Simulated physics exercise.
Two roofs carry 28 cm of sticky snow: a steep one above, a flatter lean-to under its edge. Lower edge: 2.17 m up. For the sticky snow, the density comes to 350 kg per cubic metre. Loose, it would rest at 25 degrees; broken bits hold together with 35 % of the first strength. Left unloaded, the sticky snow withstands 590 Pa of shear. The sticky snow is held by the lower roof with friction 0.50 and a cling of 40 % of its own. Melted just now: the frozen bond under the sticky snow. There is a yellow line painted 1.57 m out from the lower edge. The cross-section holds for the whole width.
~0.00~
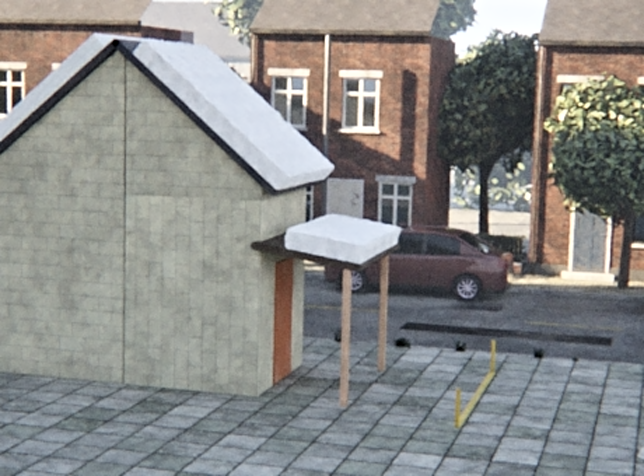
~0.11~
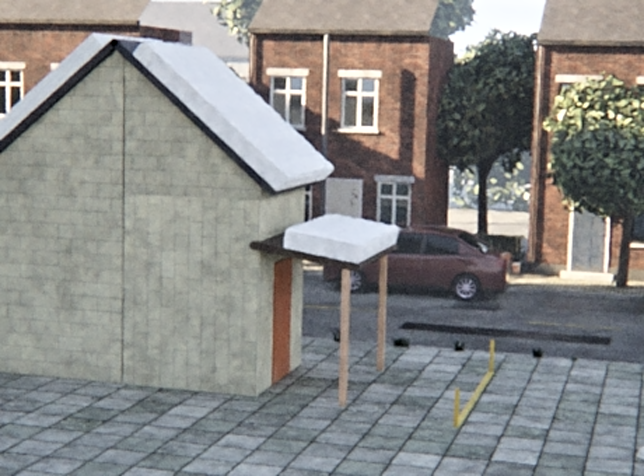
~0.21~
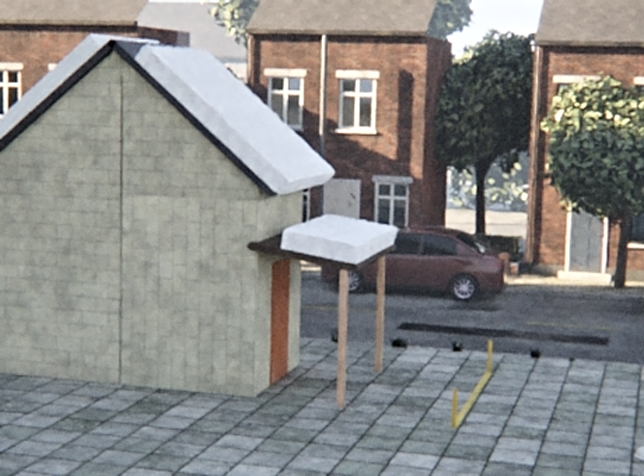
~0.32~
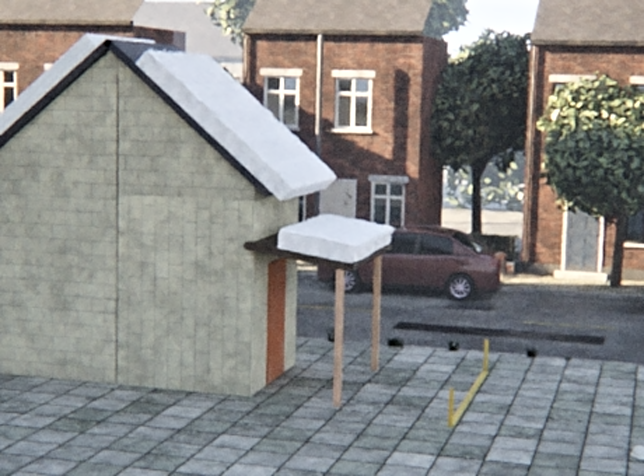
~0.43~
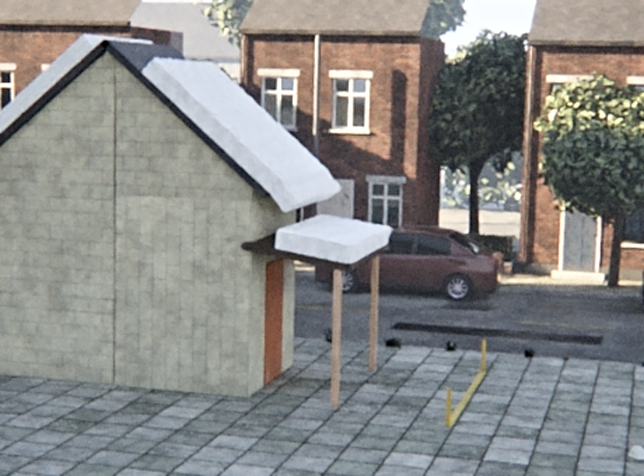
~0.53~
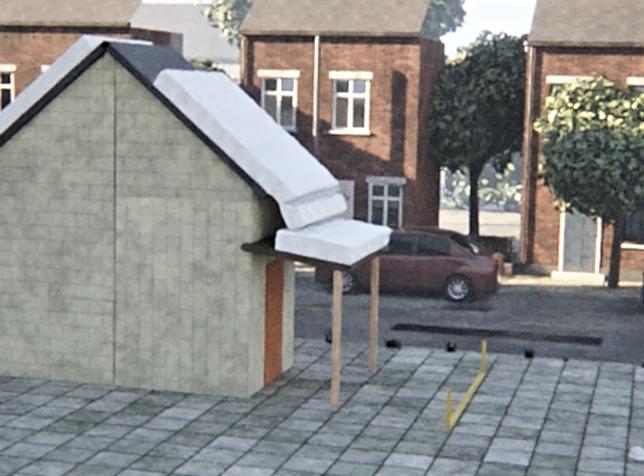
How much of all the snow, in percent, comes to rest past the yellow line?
Close to 37 percent.
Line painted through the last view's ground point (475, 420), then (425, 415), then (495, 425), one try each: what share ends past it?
Respectively 30, 50 and 22 percent would end past it.
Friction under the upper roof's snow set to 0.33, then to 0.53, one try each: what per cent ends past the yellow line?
I'd say 25 %, followed by 8 %.
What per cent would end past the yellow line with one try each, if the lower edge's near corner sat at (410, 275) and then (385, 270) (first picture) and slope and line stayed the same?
Respectively 16 % and 25 %.
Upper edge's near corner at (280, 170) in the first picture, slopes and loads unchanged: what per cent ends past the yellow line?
Roughly 50 per cent.
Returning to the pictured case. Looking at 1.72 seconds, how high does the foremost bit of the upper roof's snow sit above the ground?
I'd say around 0.0 metres.
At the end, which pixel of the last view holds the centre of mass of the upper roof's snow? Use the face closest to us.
It sits close to (443, 379) in the last view.
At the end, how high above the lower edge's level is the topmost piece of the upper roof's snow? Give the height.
About 0.5 m above the lower edge.
After 1.08 s, none is below the lower edge and 0 % is past the line.
After 1.72 s, 52 % is below the lower edge and 12 % is past the line.
After 2.36 s, 67 % is below the lower edge and 37 % is past the line.
After 3.00 s, 68 % is below the lower edge and 37 % is past the line.
After 4.20 s, 71 % is below the lower edge and 37 % is past the line.
